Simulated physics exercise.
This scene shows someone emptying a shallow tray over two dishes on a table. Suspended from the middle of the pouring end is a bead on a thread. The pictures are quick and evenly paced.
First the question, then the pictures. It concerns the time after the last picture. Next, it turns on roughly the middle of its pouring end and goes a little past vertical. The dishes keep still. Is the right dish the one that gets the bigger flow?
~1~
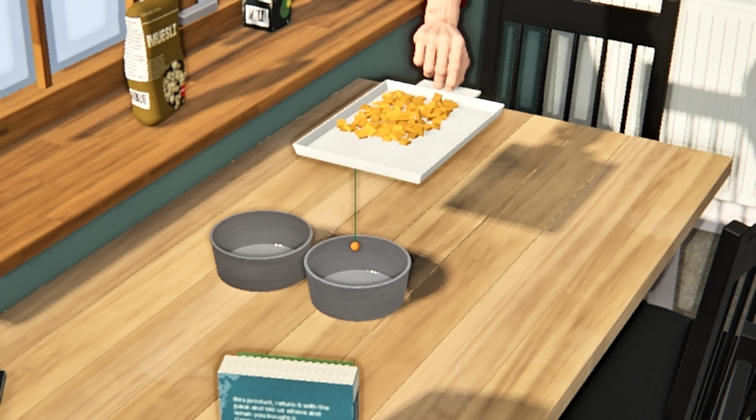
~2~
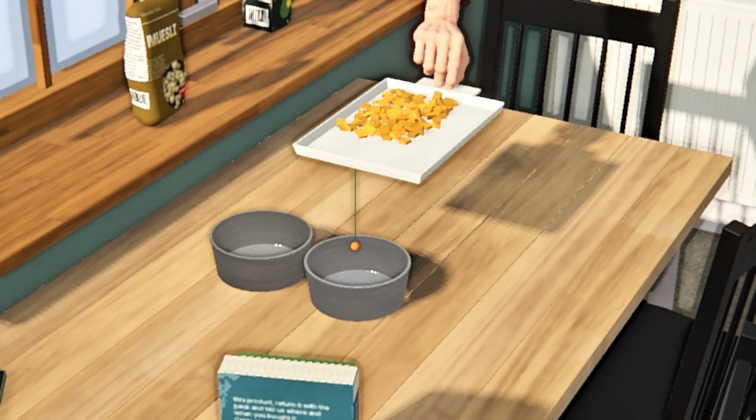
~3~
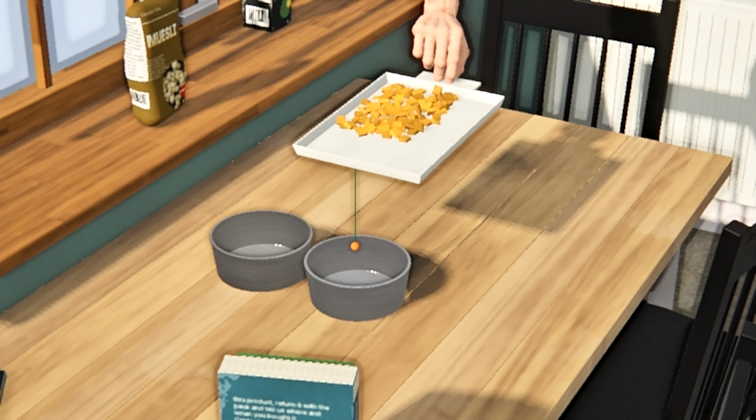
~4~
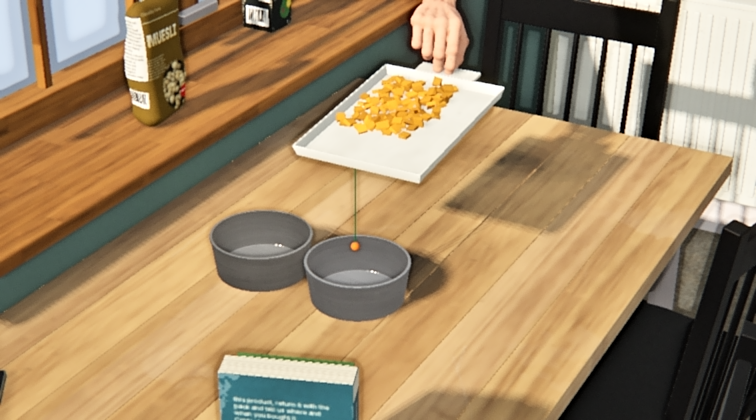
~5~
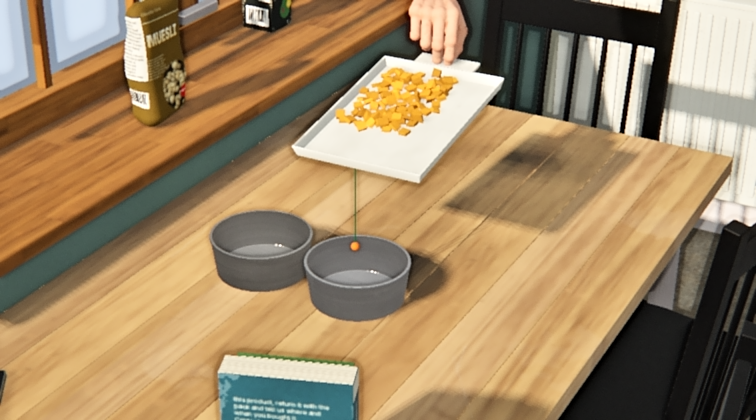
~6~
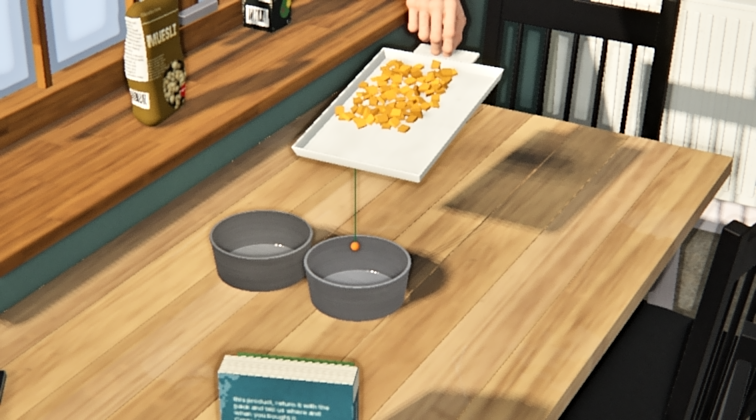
Yes.
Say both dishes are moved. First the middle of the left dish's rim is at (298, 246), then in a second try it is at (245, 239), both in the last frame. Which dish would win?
In the first try it's the left-side dish, and in the second it's the right-side dish.
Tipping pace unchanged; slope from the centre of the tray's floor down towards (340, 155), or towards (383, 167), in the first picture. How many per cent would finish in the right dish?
I'd put it at some 30 % and then some 50 %.
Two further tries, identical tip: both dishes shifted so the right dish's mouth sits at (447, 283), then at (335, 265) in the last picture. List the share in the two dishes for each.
Some 60 and then some 80 per cent.
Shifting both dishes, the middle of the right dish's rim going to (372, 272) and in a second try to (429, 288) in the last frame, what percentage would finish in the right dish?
40 %, then 0 %.
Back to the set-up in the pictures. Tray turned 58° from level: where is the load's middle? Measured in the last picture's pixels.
I'd mark the middle close to (332, 150).
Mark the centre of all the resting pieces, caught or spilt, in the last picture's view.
(325, 298).
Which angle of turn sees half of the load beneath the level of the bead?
That would be about 100 degrees from level.
Soon after the last picture, tray tipped steeply; most on the tray; a stray few in the right dish; a small part in the air.
A little later, tray tipped right over; about a third on the tray; about a quarter in the right dish; a stray few in the left dish; about a quarter outside both; about a quarter in the air.
Later still, tray tipped past a quarter turn; about half in the right dish; a small part in the left dish; about a third outside both.
At rest, tray tipped past a quarter turn; about half in the right dish; a small part in the left dish; about a third outside both.
